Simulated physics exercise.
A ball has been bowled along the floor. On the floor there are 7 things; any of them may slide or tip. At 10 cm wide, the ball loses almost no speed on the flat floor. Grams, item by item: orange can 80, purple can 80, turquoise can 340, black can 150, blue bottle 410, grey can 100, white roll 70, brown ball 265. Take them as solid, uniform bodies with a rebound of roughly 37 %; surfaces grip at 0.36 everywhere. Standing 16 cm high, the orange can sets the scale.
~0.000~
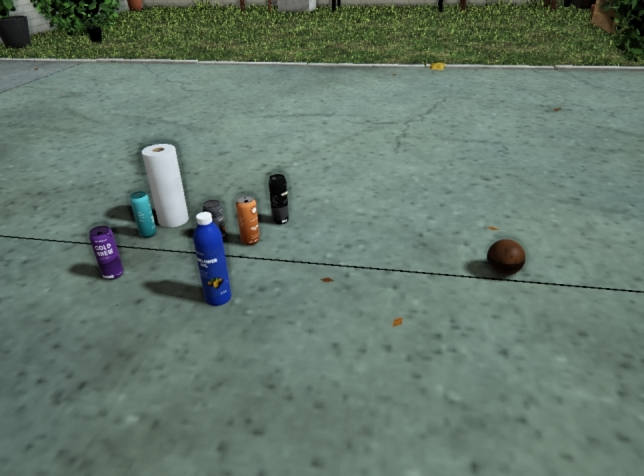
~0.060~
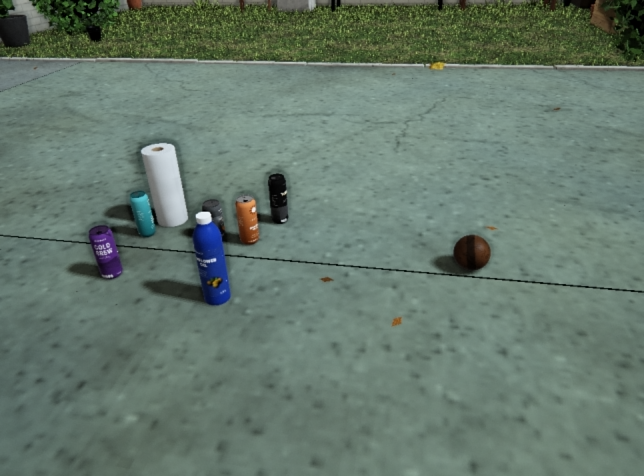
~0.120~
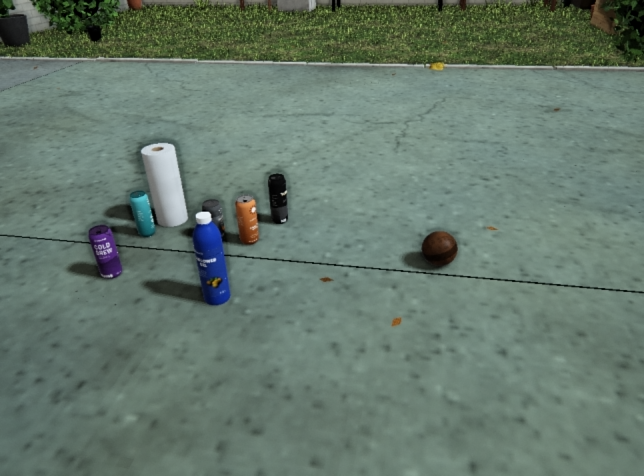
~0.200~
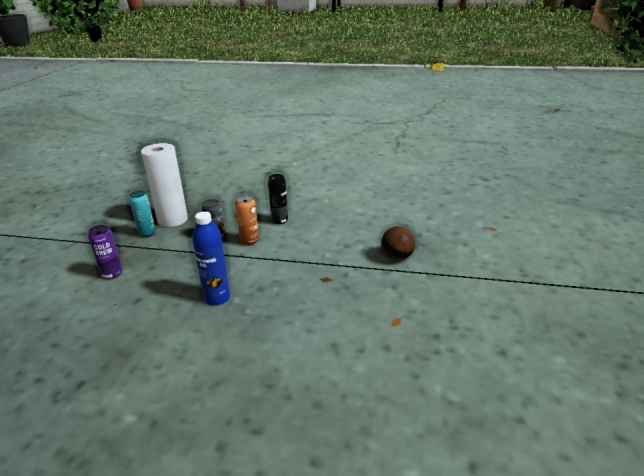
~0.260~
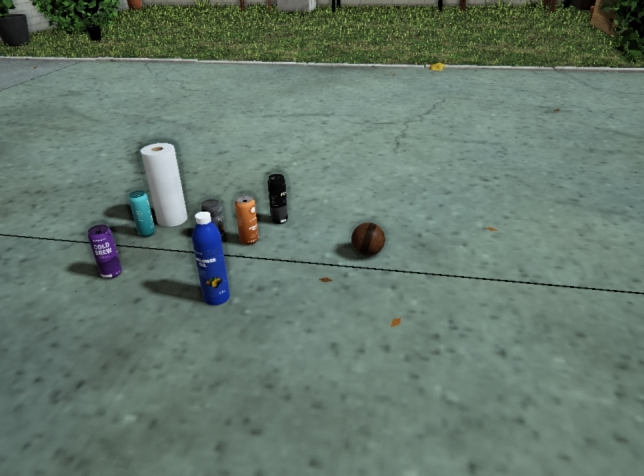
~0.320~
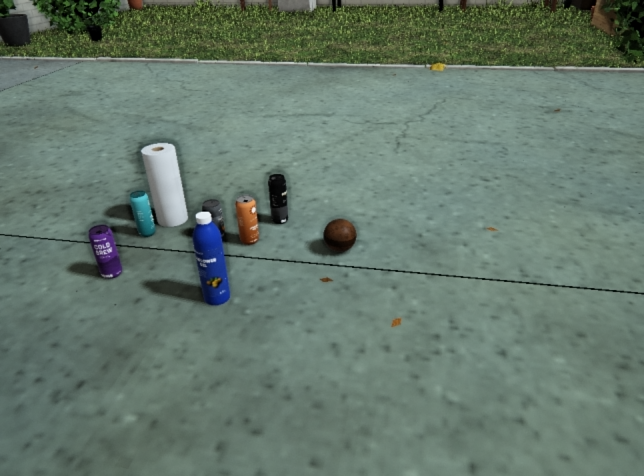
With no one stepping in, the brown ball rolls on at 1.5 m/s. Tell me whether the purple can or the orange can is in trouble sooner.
Sooner in trouble is the latter of the two.
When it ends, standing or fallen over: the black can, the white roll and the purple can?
Well, the black can holds steady, the white roll tumbles down, and the purple can holds steady.
By 0.92 s, ball 111 cm along; brown ball near (183, 198); orange can on its side near (163, 257); grey can tilted 49°; white roll 8 cm from its spot.
By 2.02 s, ball 188 cm along; brown ball near (80, 148); orange can on its side near (163, 272); white roll on its side; grey can on its side.
When it is over (3.6 s), lying over on the floor, orange can, grey can and white roll; the other 4 within 8 cm of the start. End places, in pixels of the last picture, purple can near (106, 252), orange can near (164, 275). Purple can was never lost; orange can went at 0.68 s.
